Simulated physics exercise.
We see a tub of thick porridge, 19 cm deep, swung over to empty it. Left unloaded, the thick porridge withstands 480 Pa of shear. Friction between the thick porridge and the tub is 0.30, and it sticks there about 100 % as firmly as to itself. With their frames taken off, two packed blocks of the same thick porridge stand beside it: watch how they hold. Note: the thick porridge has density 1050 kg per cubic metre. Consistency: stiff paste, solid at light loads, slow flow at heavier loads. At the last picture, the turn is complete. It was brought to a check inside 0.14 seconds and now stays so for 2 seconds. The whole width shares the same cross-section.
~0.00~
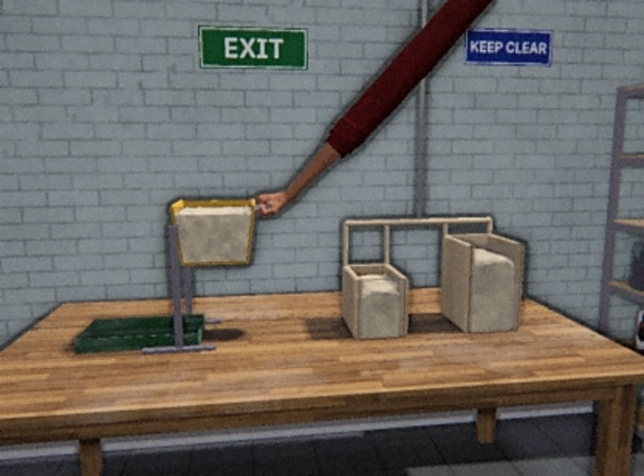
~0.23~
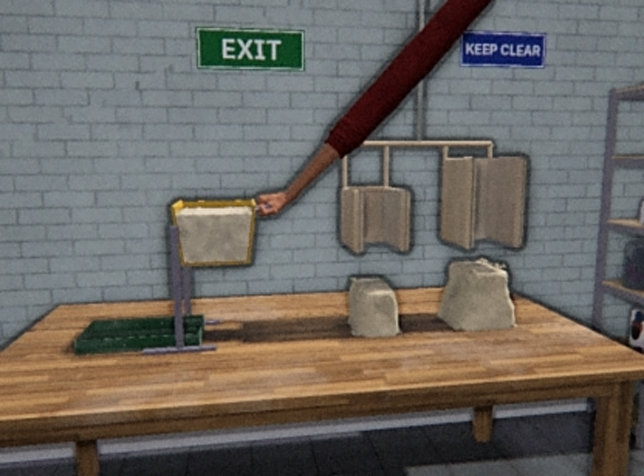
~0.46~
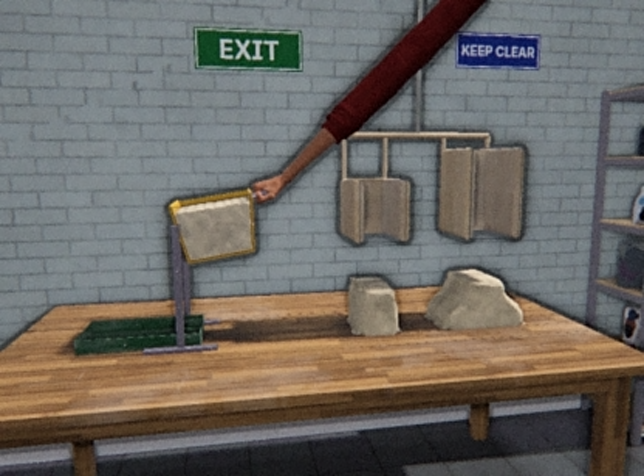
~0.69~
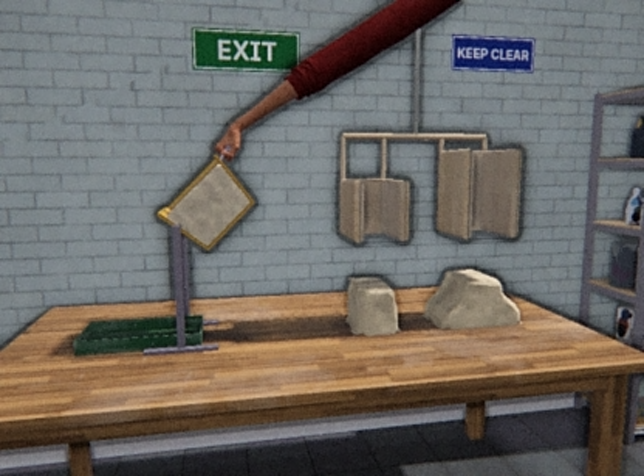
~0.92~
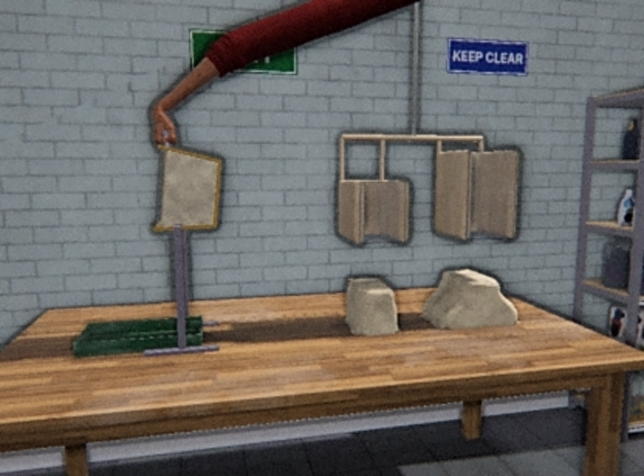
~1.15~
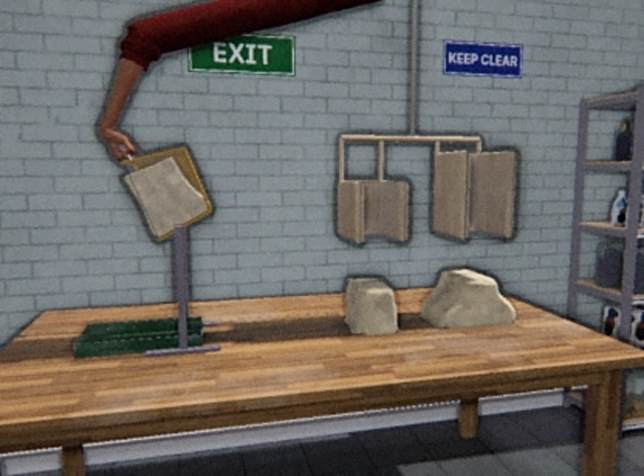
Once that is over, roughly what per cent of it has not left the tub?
Around 0 percent.
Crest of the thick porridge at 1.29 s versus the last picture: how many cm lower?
Around 11 cm below its level in the last picture.
After 1.29 s, the tub is at 111 degrees and holds 48 %.
After 1.46 s, the tub is at 111 degrees and holds 13 %.
After 1.63 s, the tub is at 111 degrees and holds 0 %.
After 1.80 s, the tub is at 111 degrees and holds 0 %.
After 3.15 s, the tub is at 111 degrees and holds 0 %.
